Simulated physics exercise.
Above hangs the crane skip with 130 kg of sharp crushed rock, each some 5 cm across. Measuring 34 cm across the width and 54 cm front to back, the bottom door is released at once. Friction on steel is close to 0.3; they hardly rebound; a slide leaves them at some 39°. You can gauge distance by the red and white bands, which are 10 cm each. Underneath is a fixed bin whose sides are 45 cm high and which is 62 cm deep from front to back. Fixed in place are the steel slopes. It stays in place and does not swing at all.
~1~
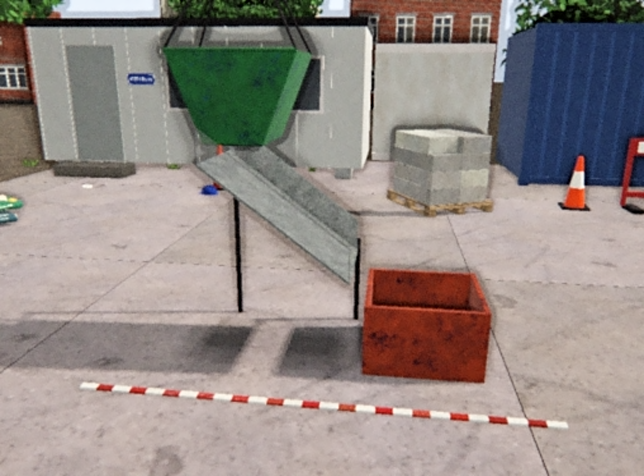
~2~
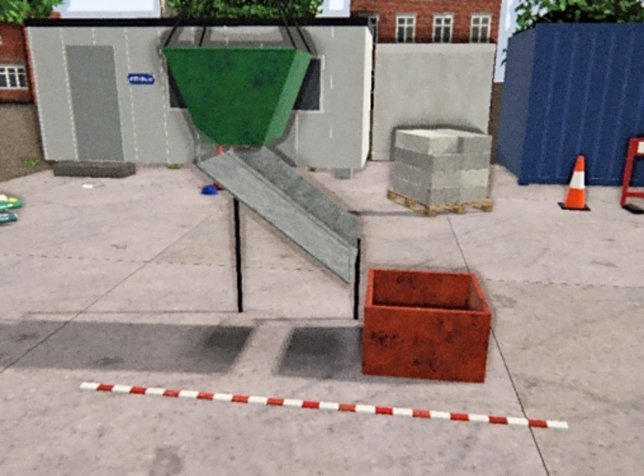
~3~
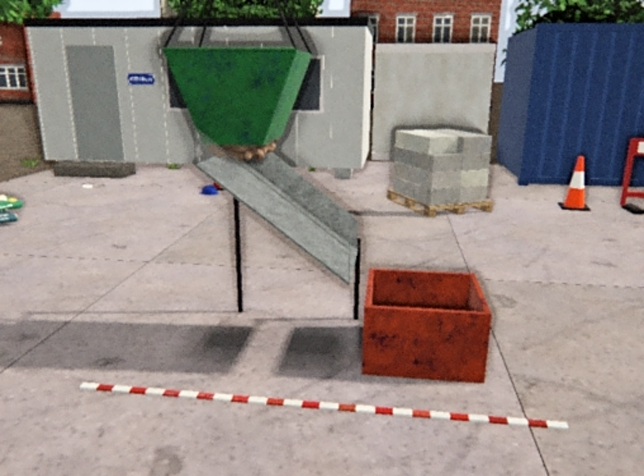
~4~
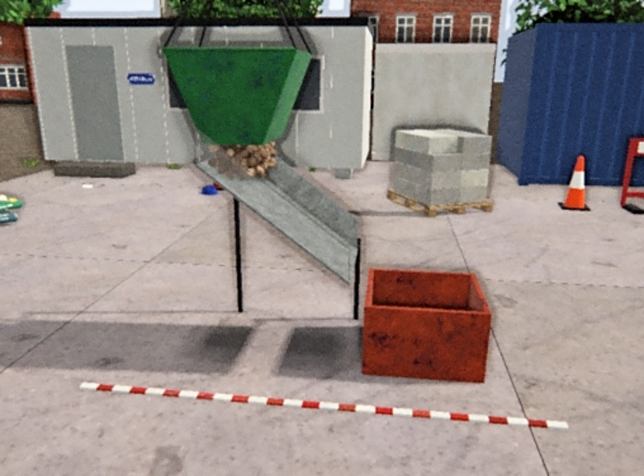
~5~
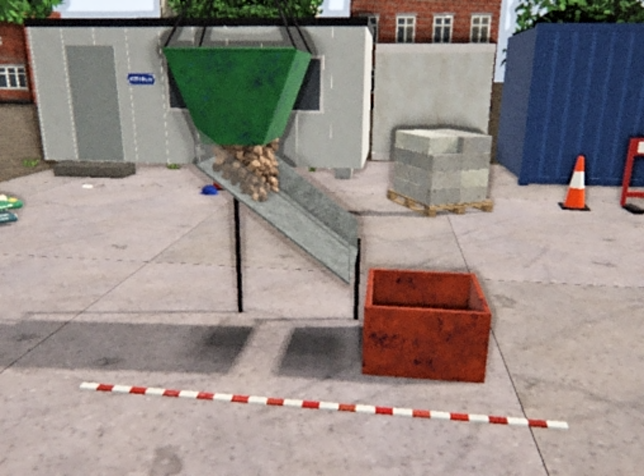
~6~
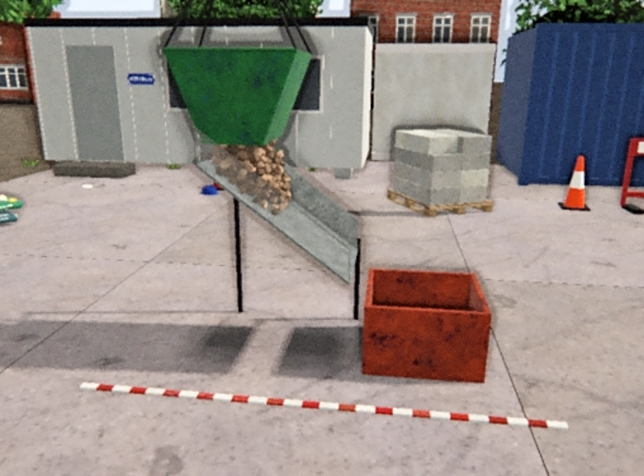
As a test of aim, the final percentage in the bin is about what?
It is about 100 per cent.
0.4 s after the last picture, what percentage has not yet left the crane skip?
Roughly 0 percent is held.
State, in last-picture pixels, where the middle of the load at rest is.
Middle of load approx at pixel (421, 330).
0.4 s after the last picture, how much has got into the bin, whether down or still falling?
Around 10 per cent at that point.
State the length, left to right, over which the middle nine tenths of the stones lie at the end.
Around 60 centimetres.
Then, 0.4 s after the last picture, 2 % in the crane skip, 78 % on the steel, 9 % falling or lying left of the bin, 10 % falling or lying in the bin; the stones farthest right are at (422, 322).
Then, 0.8 s after the last picture, 0 % in the crane skip, 29 % on the steel, 7 % falling or lying left of the bin, 64 % falling or lying in the bin; the stones farthest right are at (468, 342).
Then, 1.4 s after the last picture, 0 % in the crane skip, 100 % falling or lying in the bin; the stones farthest right are at (477, 345).
Then, 2.3 s after the last picture, 0 % in the crane skip, 100 % falling or lying in the bin; the stones farthest right are at (478, 346).
Then, 4.2 s after the last picture, 0 % in the crane skip, 100 % in the bin; the stones farthest right are at (478, 346).
